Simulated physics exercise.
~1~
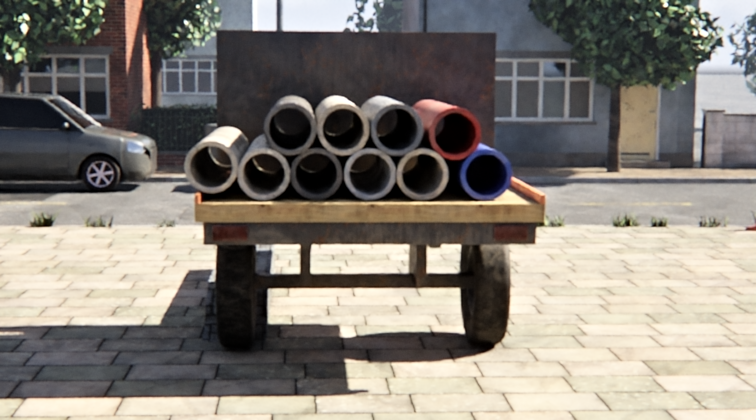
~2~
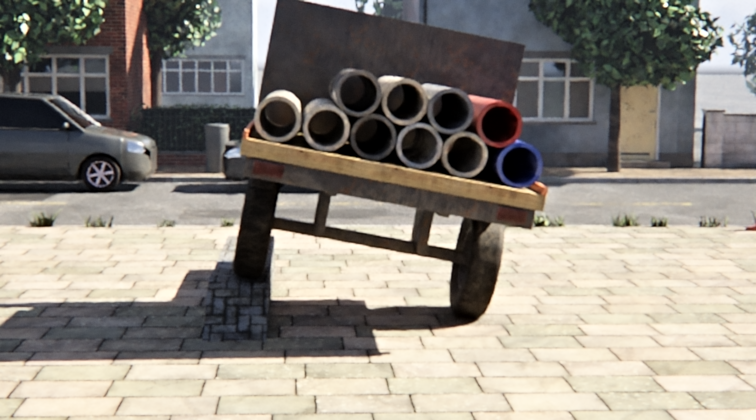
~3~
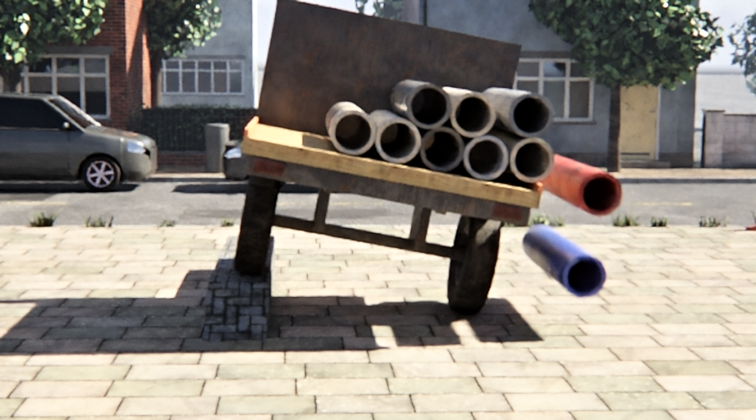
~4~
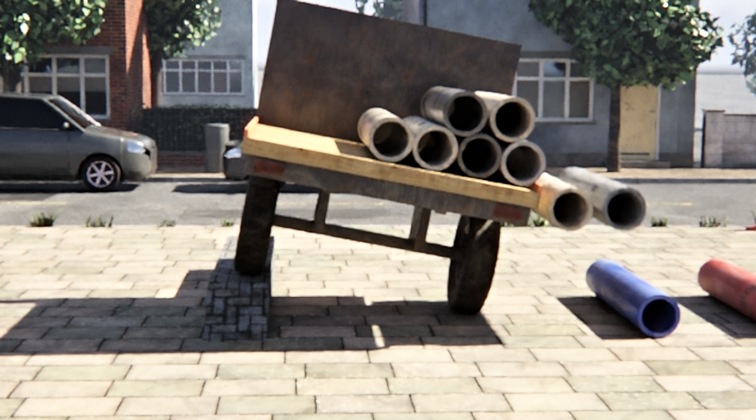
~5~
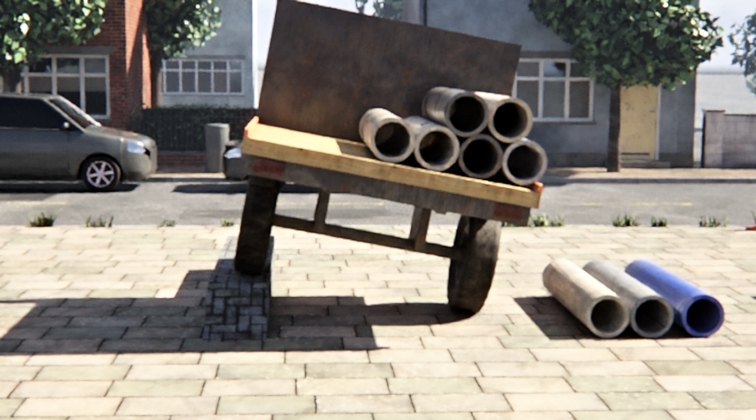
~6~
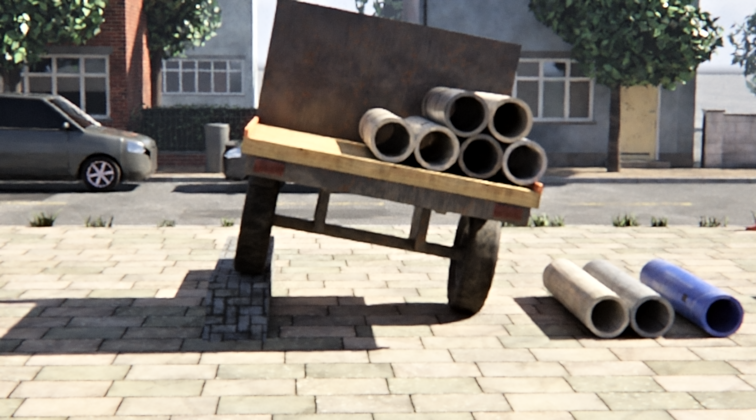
A flatbed trailer stands on a paved area, seen from behind, with brick and grey houses, trees and a parked car across the road. Its deck carries a stack of grey concrete pipes, with a red one at the upper right and a blue one below it. The trailer's left wheel rises onto a raised slab, tilting the deck to the right. The blue and red pipes roll off the right side, and two grey pipes follow. Red rolls out of view, while blue and the two grey pipes end on the paving, six pipes remaining on the tilted deck.
